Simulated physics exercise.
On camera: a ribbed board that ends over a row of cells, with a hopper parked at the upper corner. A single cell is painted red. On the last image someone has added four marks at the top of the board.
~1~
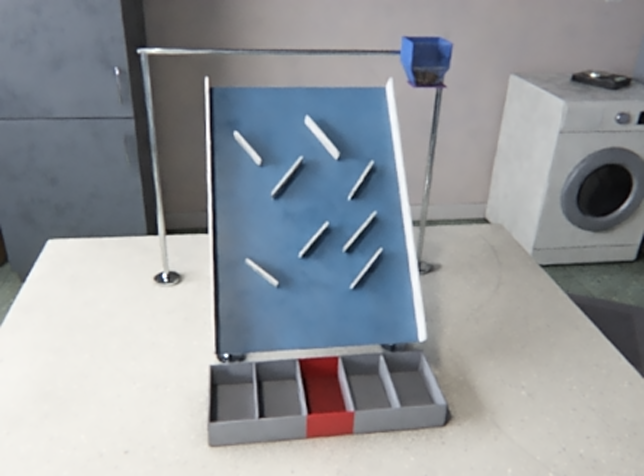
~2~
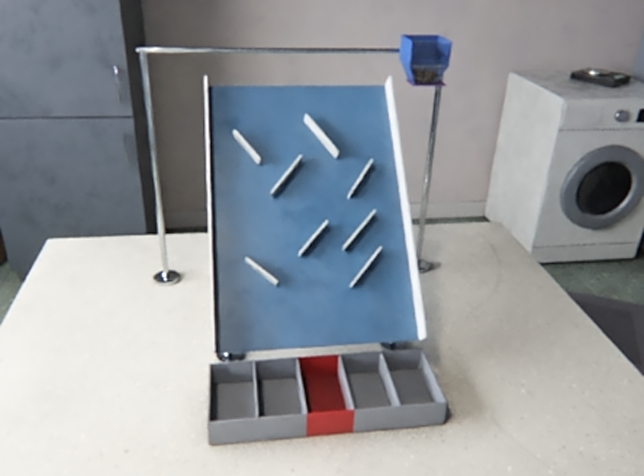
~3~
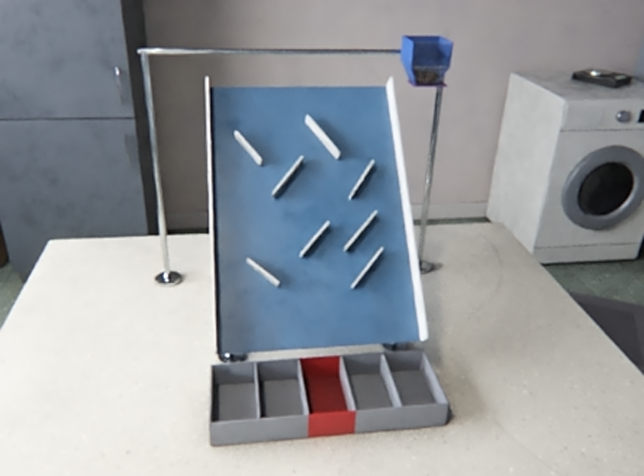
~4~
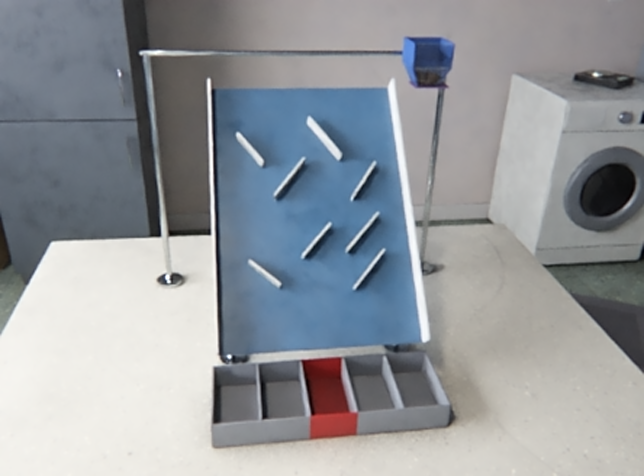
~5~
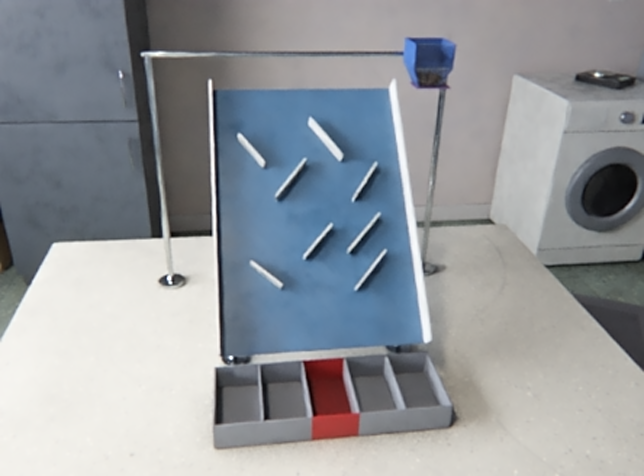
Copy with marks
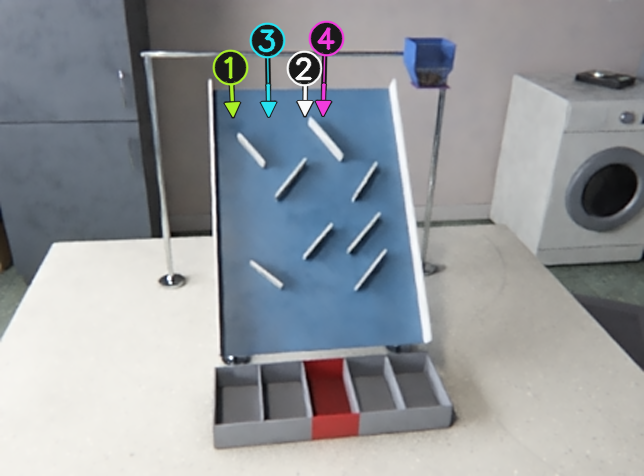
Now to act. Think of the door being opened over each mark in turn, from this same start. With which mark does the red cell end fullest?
4 beats the others.
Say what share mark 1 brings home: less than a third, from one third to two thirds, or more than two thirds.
It is less than a third.
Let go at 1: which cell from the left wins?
It is the first one.
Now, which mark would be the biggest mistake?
That is mark 1.
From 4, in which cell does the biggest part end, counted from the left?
It is the third one.
On the marked copy, mark 1 meets the board at (232, 111); mark 2 meets the board at (305, 110); mark 3 meets the board at (268, 111); mark 4 meets the board at (323, 110).
If 1 is chosen, about a quarter in the red cell, about two thirds in other cells, a small part outside the box.
If 2 is chosen, about a third in the red cell, about half in other cells, about a quarter outside the box.
If 3 is chosen, about a third in the red cell, about half in other cells, a small part outside the box.
If 4 is chosen, about two thirds in the red cell, a small part in other cells, about a quarter outside the box.
